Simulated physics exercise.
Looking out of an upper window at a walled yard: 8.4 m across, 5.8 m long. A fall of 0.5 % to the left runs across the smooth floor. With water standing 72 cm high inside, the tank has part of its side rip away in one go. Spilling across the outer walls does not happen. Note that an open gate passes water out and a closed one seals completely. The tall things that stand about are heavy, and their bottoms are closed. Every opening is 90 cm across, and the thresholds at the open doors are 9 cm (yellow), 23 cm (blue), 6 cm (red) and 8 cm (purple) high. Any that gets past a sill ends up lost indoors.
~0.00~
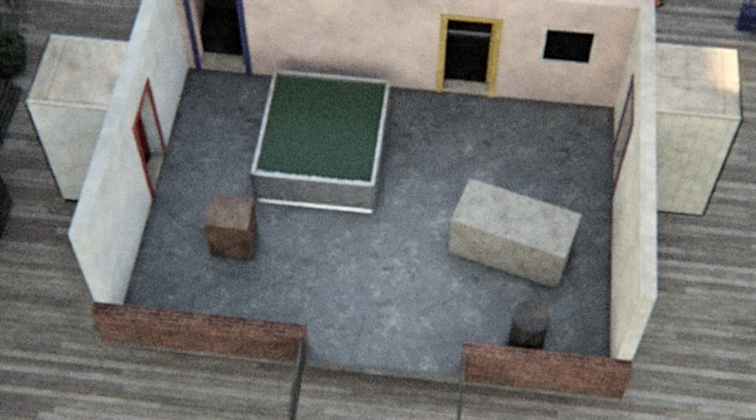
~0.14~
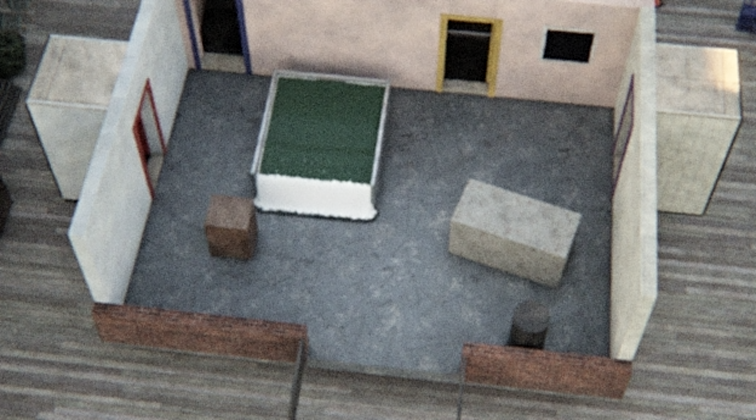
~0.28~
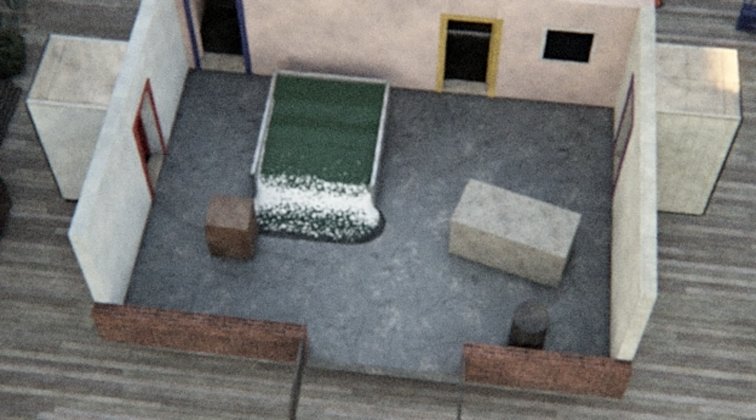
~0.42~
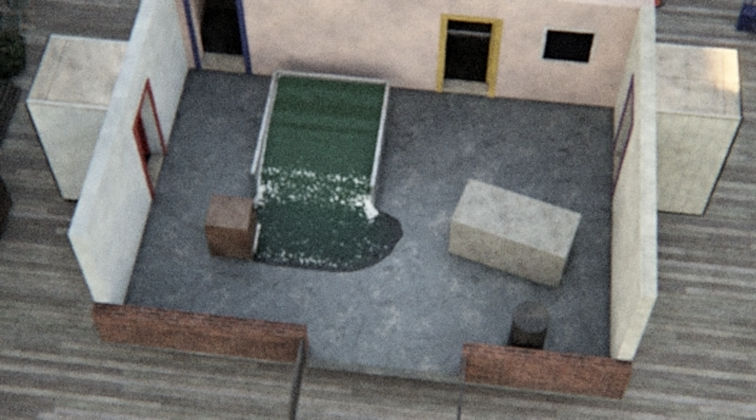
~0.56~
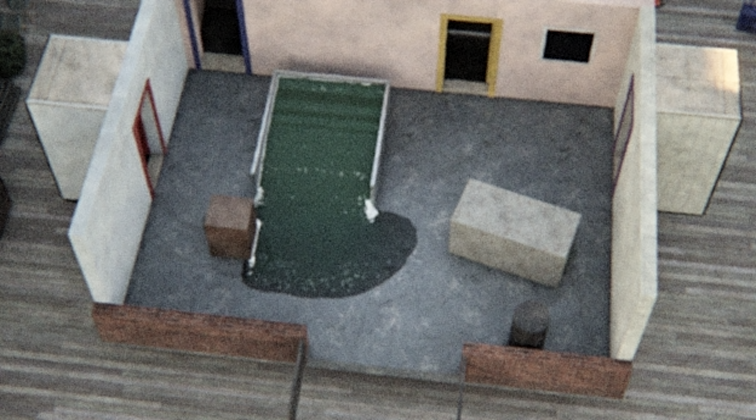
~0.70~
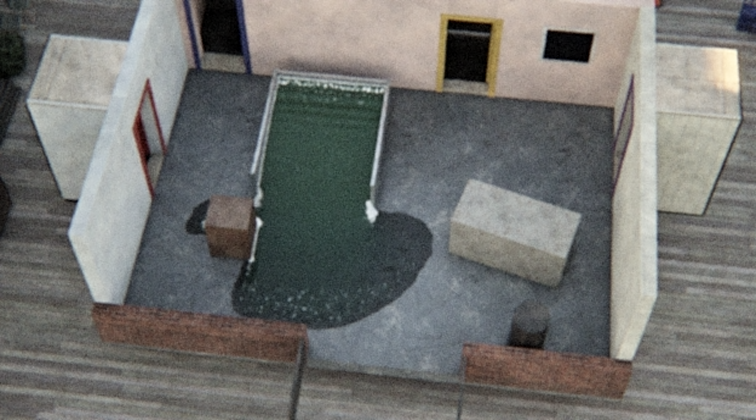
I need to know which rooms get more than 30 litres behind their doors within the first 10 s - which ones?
Here is each one: The yellow door does not get more than 30 litres; the blue door does not get more than 30 litres; the red door gets more than 30 litres; the purple door does not get more than 30 litres.
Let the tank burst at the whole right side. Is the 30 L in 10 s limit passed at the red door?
Then red does not exceed it.
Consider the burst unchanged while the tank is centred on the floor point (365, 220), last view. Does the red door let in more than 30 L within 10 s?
Lab note: Red door limit not exceeded.
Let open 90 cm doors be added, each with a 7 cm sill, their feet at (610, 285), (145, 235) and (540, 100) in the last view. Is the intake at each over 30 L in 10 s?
Per doorway, in order: Insufficient / sufficient / insufficient.
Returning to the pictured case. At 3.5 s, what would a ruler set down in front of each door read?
In cm: Yellow 0, blue 2, red 9, purple 0.
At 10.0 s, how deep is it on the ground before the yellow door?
Depth: Approx. 3.5 cm.
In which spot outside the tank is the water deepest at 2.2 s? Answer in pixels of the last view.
Roughly (273, 341).
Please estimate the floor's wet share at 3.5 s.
Around 45 per cent.
After 1.4 s water covers 30 % of the floor and is deepest (46 cm) near (274, 332); yellow door not reached, blue door not reached, red door 6 cm at the sill, 0 L in, purple door not reached.
After 2.2 s water covers 40 % of the floor and is deepest (44 cm) near (273, 341); yellow door not reached, blue door not reached, red door 12 cm at the sill, 12 L in, purple door not reached.
After 3.5 s water covers 45 % of the floor and is deepest (32 cm) near (118, 324); yellow door not reached, blue door not reached, red door 9 cm at the sill, 34 L in, purple door not reached.
After 6.0 s water covers 60 % of the floor and is deepest (24 cm) near (188, 71); yellow door not reached, blue door 21 cm at the sill, 0 L in, red door 7 cm at the sill, 52 L in, purple door not reached.
After 10.0 s water covers 85 % of the floor and is deepest (12 cm) near (158, 180); yellow door 3 cm at the sill, 0 L in, blue door 12 cm at the sill, 0 L in, red door 10 cm at the sill, 60 L in, purple door 1 cm at the sill, 0 L in.
